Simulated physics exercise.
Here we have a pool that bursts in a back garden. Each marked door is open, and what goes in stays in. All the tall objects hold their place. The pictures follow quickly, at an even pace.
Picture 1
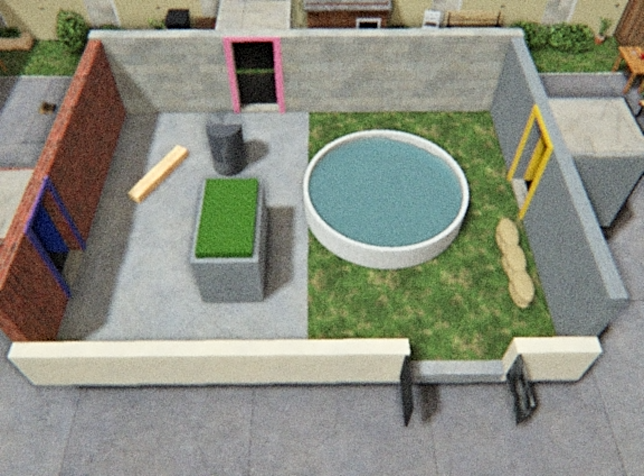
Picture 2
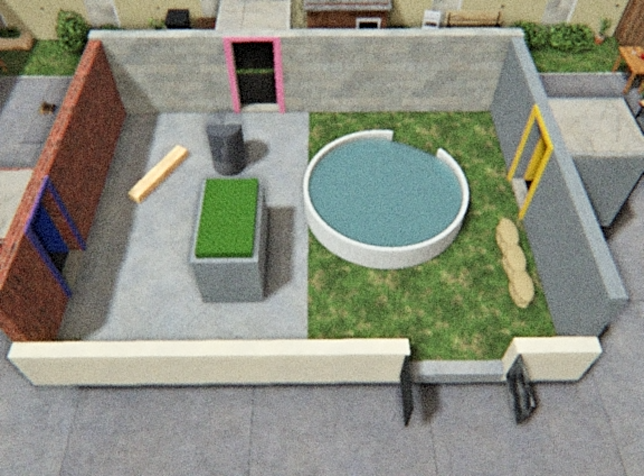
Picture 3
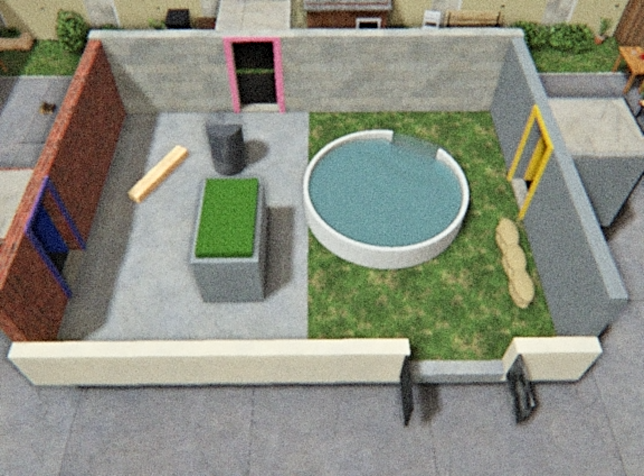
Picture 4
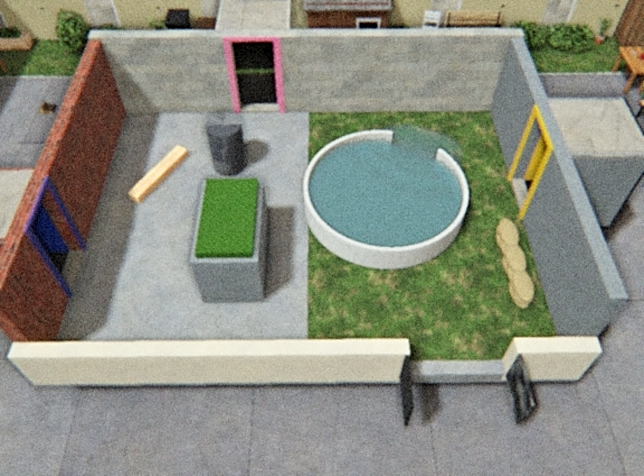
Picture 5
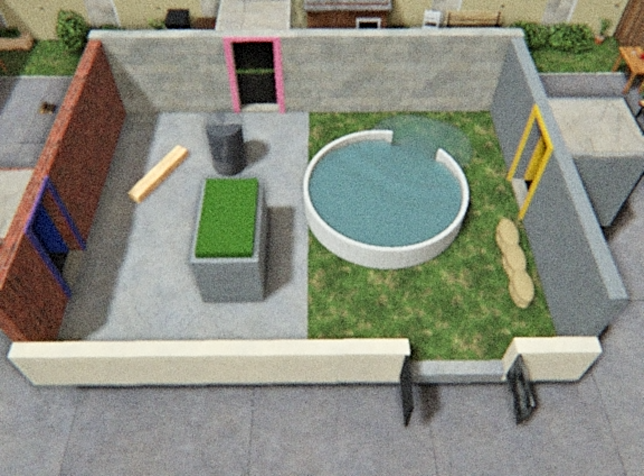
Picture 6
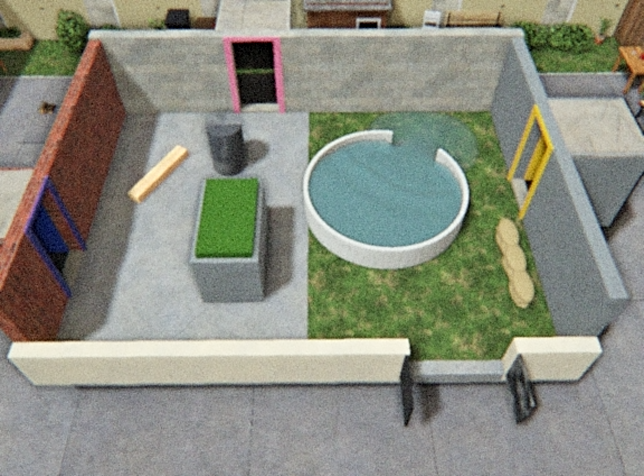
In a walled back garden, a gap opened in the far side of the round white pool, and water poured out through it and spread over the grass toward the back wall.
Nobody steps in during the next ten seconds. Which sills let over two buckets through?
In the end: The yellow door floods; the pink door holds within the limit; the blue door holds within the limit.
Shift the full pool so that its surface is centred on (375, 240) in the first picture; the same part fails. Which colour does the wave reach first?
I say the yellow one.
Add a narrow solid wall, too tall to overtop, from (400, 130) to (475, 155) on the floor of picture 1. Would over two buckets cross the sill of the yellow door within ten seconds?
In short: Yellow door passes that mark.
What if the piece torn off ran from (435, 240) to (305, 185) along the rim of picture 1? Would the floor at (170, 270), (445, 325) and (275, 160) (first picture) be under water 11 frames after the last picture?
In turn: Clear, awash, not flooded.
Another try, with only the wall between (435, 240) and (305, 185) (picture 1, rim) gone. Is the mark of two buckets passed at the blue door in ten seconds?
My reading: The blue one takes more.
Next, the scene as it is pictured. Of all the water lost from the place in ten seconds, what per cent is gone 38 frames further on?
Near 5 in a hundred.
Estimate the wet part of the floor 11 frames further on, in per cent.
Roughly 15 per cent.
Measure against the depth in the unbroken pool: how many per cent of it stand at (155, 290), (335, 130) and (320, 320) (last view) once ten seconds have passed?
Roughly 0, 14 and 0 per cent, in turn.
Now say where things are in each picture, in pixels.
In the first frame, still water in the round pool at (385, 188).
In the second frame, the front is at a hidden place, out from the gap on the round pool's far side.
In the third frame, water pours out on the round pool's far side and has run to a hidden place.
In the fourth frame, the front is at (454, 142), out from the gap on the round pool's far side.
In the fifth frame, water pours out on the round pool's far side and has run to (457, 131).
In the sixth frame, the front is at (451, 119), out from the gap on the round pool's far side.
A moment on, water covers 10 % of the floor; the yellow door not reached, the pink door not reached, the blue door not reached.
Next, water covers 15 % of the floor; the yellow door not reached, the pink door not reached, the blue door not reached.
Then, water covers 25 % of the floor; the yellow door wet at the sill, nothing in, the pink door wet at the sill, nothing in, the blue door not reached.
Later, water covers 45 % of the floor; the yellow door under two buckets in, the pink door wet at the sill, nothing in, the blue door not reached.
In the end, water covers 75 % of the floor; the yellow door over two buckets in, the pink door wet at the sill, nothing in, the blue door not reached.
